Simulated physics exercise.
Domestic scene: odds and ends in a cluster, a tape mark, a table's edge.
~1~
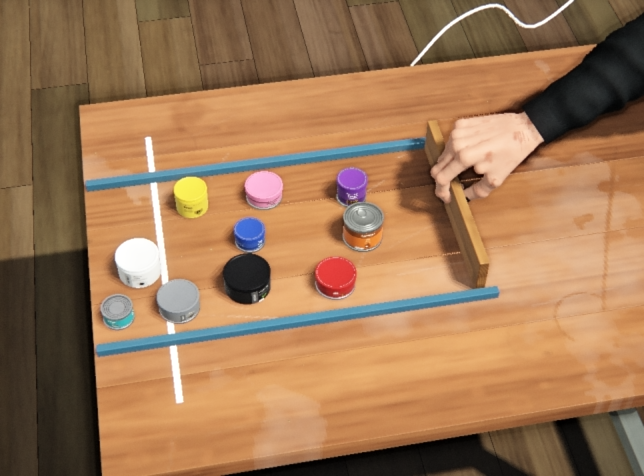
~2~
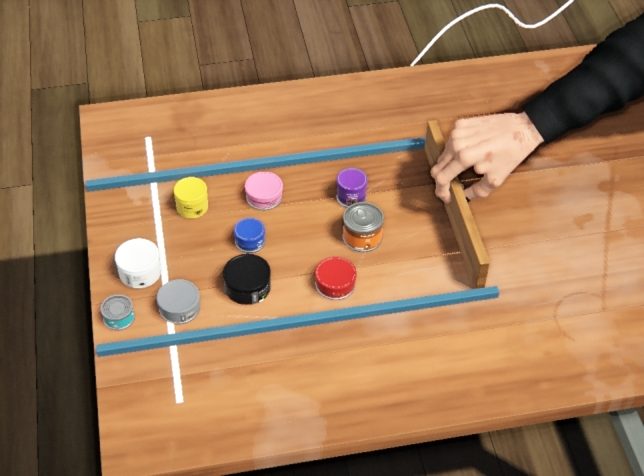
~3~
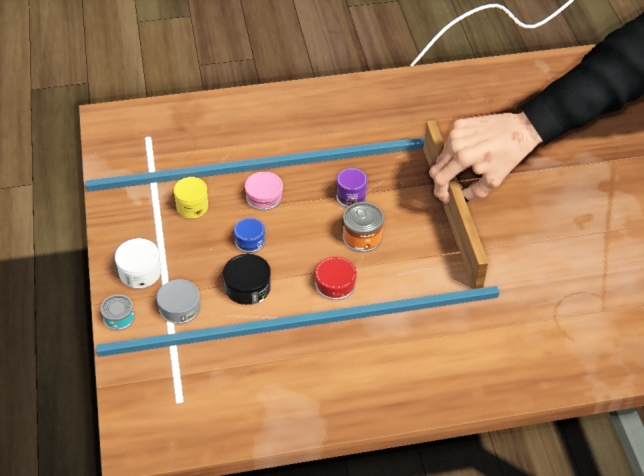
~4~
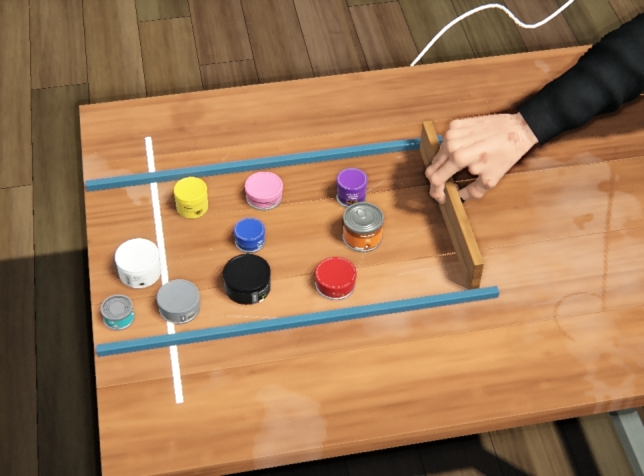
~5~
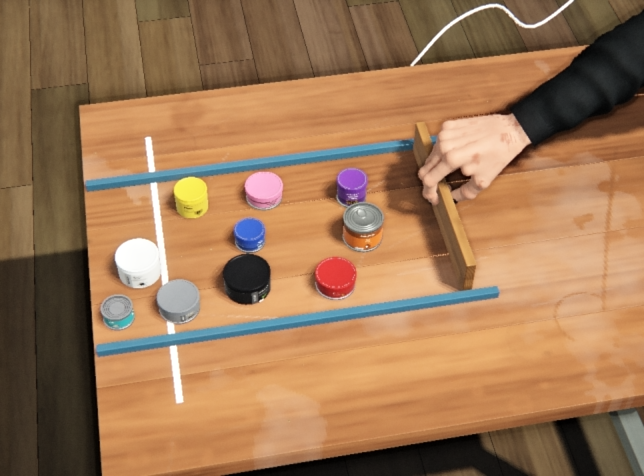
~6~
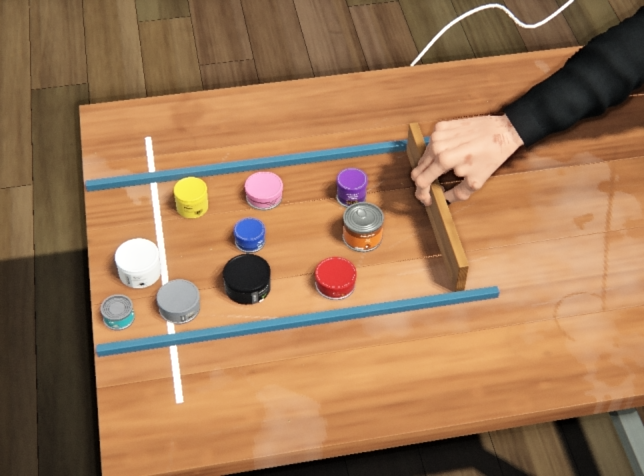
A hand in a dark sleeve held a wooden board upright between two blue strips on a table, then slid it slightly left toward the colourful little tubs, which all stayed still.
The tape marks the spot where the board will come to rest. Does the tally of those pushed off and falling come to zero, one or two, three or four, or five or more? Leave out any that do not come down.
It comes to one or two.
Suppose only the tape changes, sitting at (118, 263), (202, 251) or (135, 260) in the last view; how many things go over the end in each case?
Going through each try, you'd get 6, 0 and 3.
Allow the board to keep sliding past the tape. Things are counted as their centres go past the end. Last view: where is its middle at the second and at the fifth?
At (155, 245) for the second, at (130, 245) for the fifth.
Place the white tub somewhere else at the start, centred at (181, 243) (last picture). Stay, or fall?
From that start, the object then is safe.
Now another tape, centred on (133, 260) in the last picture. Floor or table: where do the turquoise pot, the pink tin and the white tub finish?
The turquoise pot? It does not stay. The pink tin? It is safe. The white tub? It does not stay.
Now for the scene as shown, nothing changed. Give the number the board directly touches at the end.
Contact count: 4.
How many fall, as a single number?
Result - number fallen: 1.
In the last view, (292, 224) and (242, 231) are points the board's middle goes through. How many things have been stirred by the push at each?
At that stage 6; at the next, 8.
Soon after, none off yet; turquoise pot at rest near (118, 313); white tub at rest near (139, 264); grey tin at rest near (179, 302).
By the end, the number that fall off is one or two; fallen, turquoise pot.
